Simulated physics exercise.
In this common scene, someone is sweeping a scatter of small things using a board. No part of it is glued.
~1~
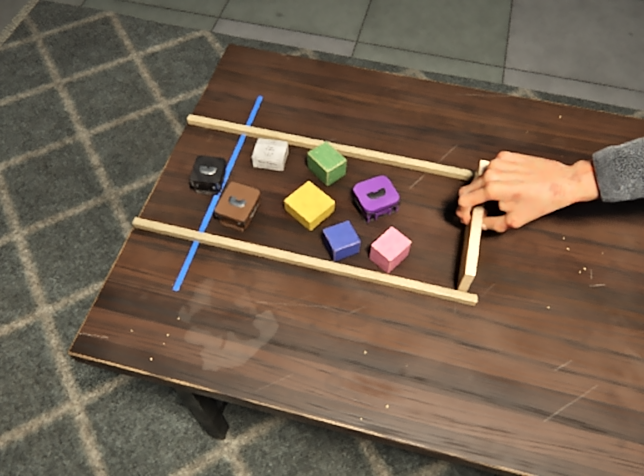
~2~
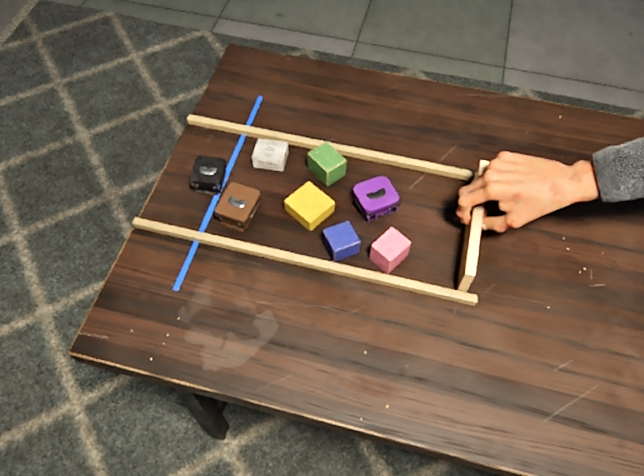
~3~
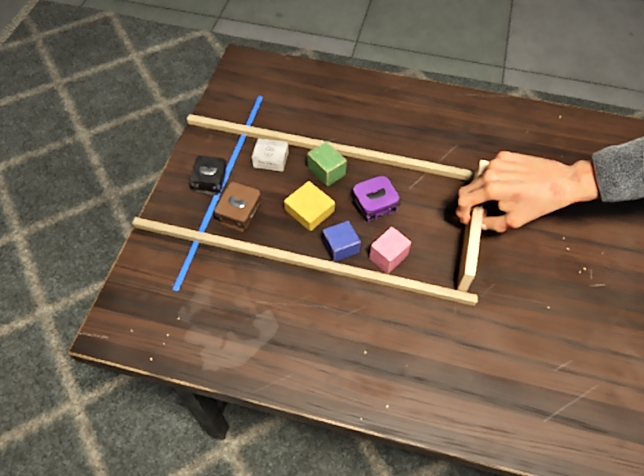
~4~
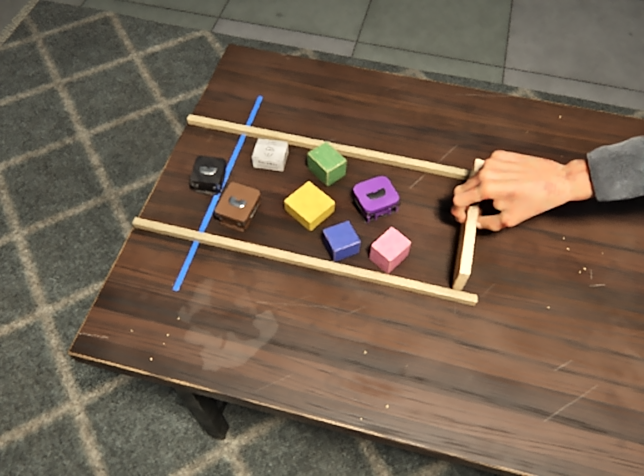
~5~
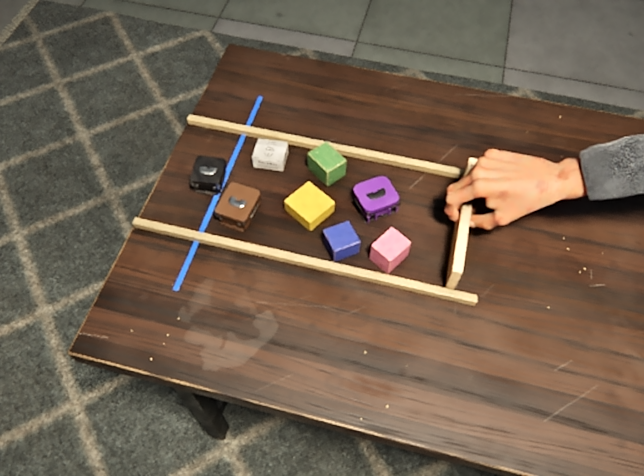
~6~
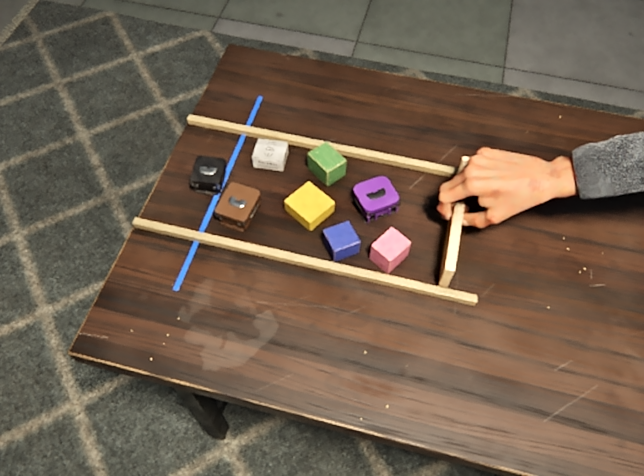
A hand slid a wooden board slightly left between two wooden rails on a dark table, while the small colorful blocks and cases near the blue tape stayed still, untouched by the board.
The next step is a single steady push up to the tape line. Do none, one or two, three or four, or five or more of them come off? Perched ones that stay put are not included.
The push knocks just one or two off.
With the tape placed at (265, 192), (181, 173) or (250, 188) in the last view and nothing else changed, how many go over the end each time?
Down on the floor: 0, 5 and 0.
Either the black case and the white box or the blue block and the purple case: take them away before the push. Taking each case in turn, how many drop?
The number is 1 for the first case and 0 for the second.
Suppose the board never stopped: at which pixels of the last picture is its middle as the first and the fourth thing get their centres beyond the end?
The middle sits near (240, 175) at the first moment and near (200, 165) at the second.
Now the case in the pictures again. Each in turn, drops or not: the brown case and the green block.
Brown case: Falls off; green block: Stays.
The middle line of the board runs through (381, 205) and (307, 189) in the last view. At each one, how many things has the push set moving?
At the first point the count is 3, at the second it's 6.
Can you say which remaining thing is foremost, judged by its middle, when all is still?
That's the yellow block, it ends up nearest.
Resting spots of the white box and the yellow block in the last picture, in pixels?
Approximately (201, 135) for one, approximately (173, 178) for the other.
A little later, none off yet; black case at rest near (210, 176); brown case at rest near (239, 207); white box at rest near (271, 155).
When it is over, the number that fall off is one or two; down, brown case and black case.
